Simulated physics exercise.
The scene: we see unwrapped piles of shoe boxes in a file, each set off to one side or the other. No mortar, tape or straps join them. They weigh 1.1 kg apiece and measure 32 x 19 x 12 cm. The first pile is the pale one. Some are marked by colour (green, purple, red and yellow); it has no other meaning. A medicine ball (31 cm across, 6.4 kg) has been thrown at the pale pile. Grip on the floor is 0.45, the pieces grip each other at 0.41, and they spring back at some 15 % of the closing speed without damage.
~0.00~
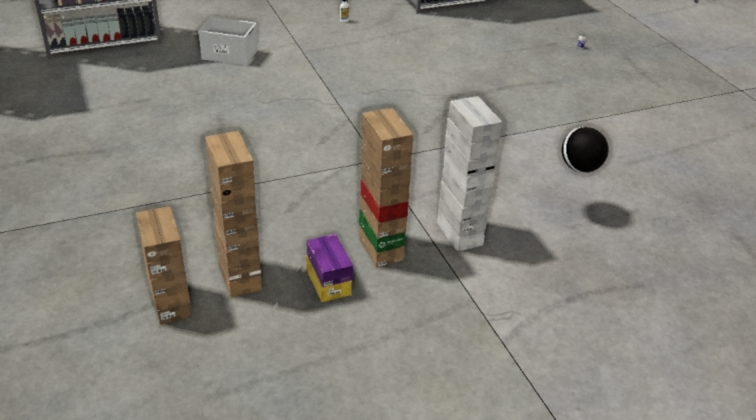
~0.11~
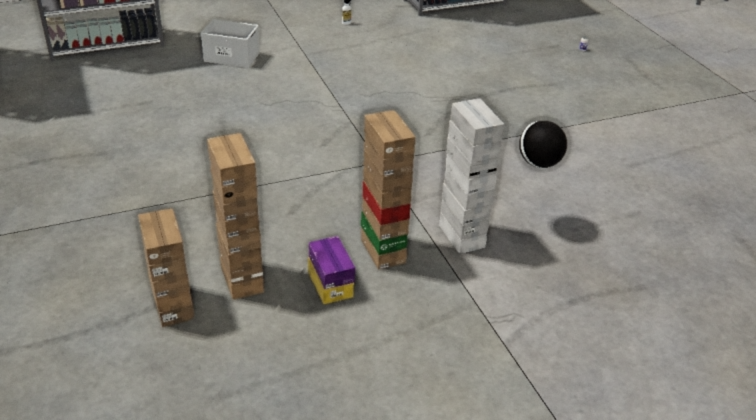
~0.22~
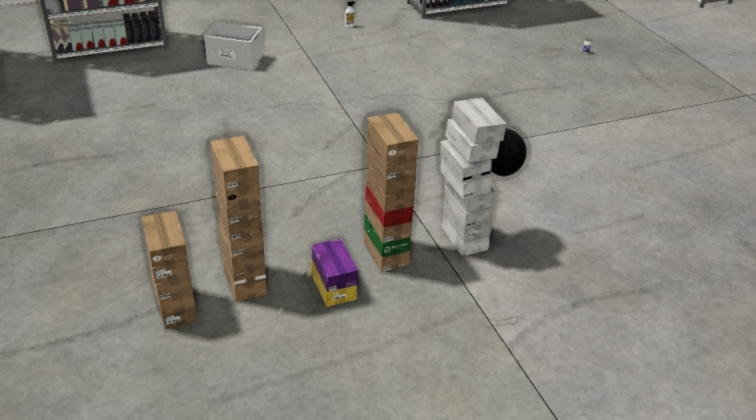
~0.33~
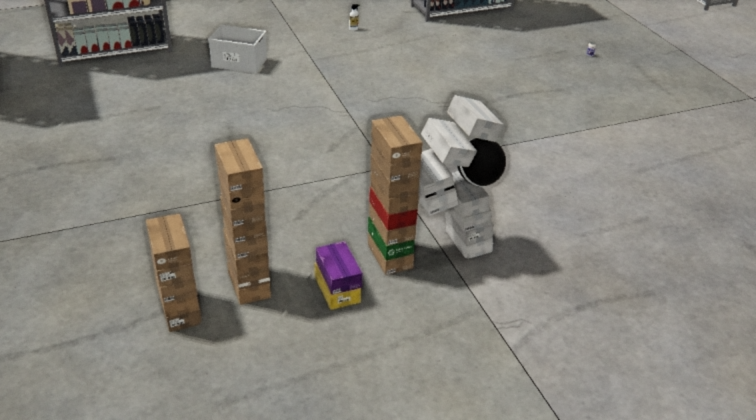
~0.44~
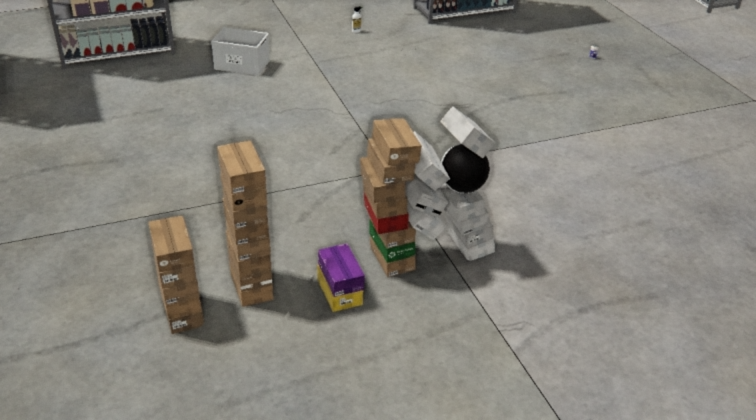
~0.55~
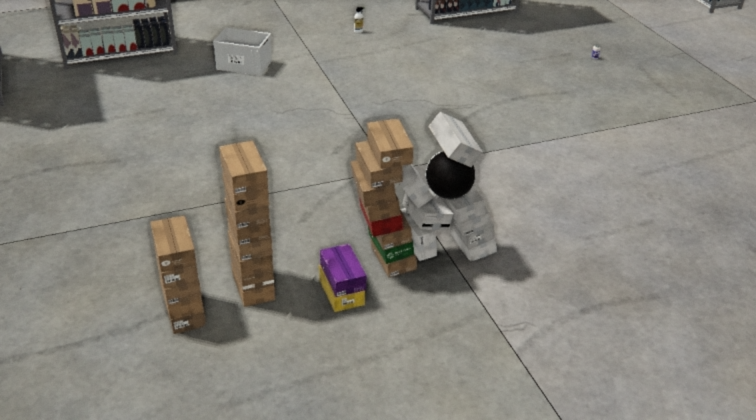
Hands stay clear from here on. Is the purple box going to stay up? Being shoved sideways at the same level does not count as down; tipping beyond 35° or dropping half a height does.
In the end the purple box holds its level.
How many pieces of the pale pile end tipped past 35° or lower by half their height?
4 pale pieces.
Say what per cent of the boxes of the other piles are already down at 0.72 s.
At that moment 0 per cent.
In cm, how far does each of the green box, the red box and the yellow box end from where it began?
About: Green 25, red 60, yellow 0.
After 0.72 s, 4 of the pale pile down; none of the 23 other boxes down, 8 disturbed; purple box unmoved; red box leaning 17°.
After 1.02 s, 4 of the pale pile down; 7 of the 23 other boxes down; purple box shifted 17 mm; red box leaning 41°, 8 cm lower.
After 1.60 s, 4 of the pale pile down; 7 of the 23 other boxes down; purple box shifted 40 mm; red box leaning 41°, 22 cm lower.
After 2.48 s, 4 of the pale pile down; 11 of the 23 other boxes down; purple box shifted 40 mm; red box leaning 48°, 26 cm lower.
At rest (4.2 s), 4 of the pale pile down; 11 of the 23 other boxes down; purple box shifted 37 mm; red box leaning 48°, 26 cm lower; green box leaning 23°, 9 cm lower. As the last picture would show them, middles, purple box near (338, 273), red box near (309, 233).
